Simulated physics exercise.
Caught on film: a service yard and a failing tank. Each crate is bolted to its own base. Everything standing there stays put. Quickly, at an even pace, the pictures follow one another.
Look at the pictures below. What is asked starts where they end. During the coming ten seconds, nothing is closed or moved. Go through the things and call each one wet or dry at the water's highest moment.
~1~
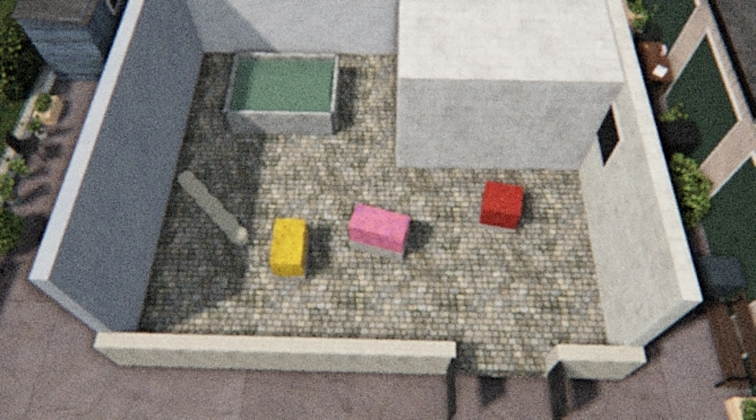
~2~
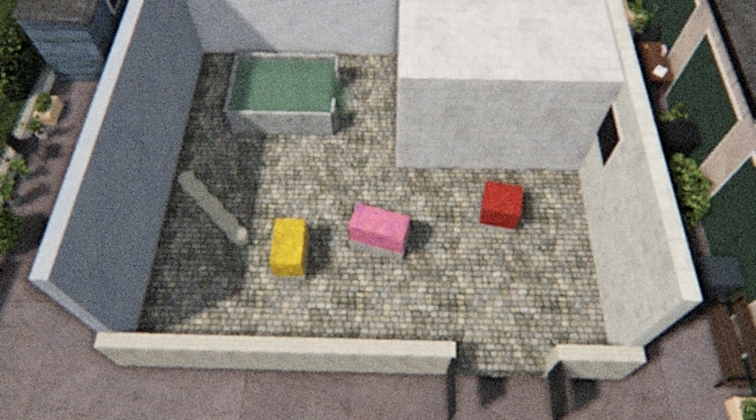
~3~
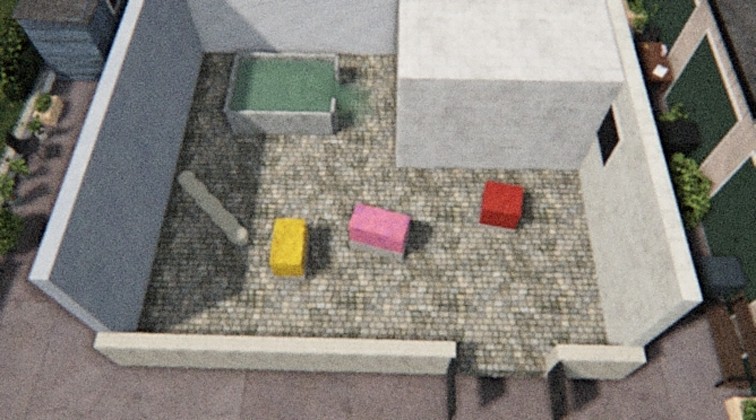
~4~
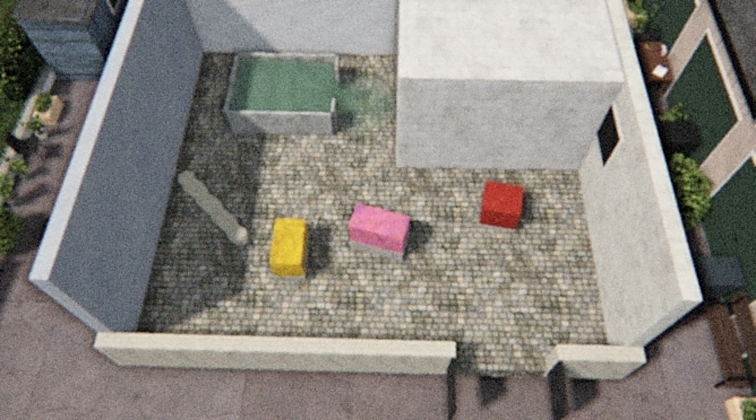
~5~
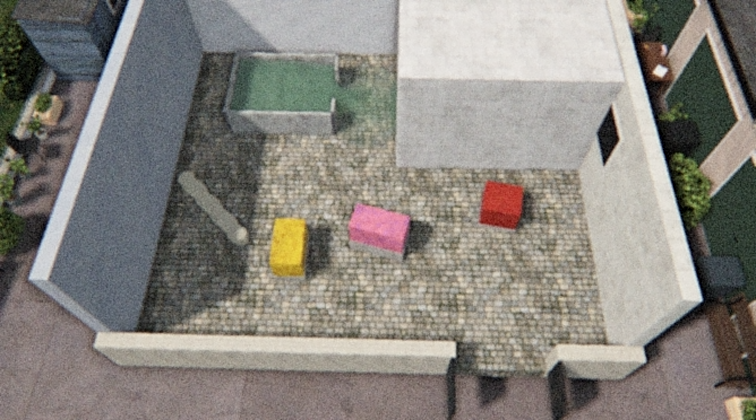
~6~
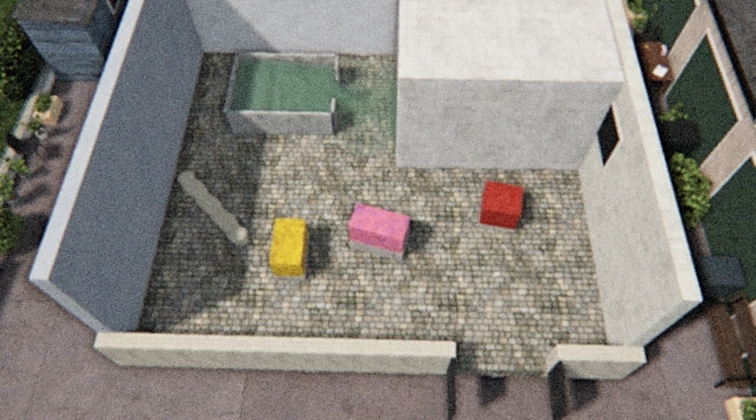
Called one by one: The pink crate is dry; the yellow crate is dry; the red crate is dry.
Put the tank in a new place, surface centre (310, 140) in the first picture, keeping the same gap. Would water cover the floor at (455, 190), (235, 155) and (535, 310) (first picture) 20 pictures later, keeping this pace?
In turn: Flooded, not flooded, covered.
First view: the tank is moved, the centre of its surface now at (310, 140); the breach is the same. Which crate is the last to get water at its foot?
That would be the yellow-painted one.
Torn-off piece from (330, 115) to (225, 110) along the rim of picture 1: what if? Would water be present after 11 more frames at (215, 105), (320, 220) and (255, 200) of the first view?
Spared, then sodden, then sodden.
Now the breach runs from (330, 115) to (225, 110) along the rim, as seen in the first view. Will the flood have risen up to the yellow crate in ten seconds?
Yellow: Flooded.
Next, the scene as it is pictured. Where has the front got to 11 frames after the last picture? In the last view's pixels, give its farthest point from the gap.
Close to (425, 258), I think.
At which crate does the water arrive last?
The crate marked red.
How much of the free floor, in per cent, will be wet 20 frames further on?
Estimated share: Around 35 %.
A moment on, water covers 10 % of the floor; the pink crate not reached, the yellow crate not reached, the red crate not reached.
Next, water covers 20 % of the floor; the pink crate water round its plinth, the yellow crate not reached, the red crate not reached.
Then, water covers 35 % of the floor; the pink crate water round its plinth, the yellow crate water round its plinth, the red crate water round its plinth.
Later, water covers 60 % of the floor; the pink crate water round its plinth, the yellow crate water round its plinth, the red crate water round its plinth.
In the end, water covers 80 % of the floor; the pink crate stayed above the water, the yellow crate stayed above the water, the red crate stayed above the water.
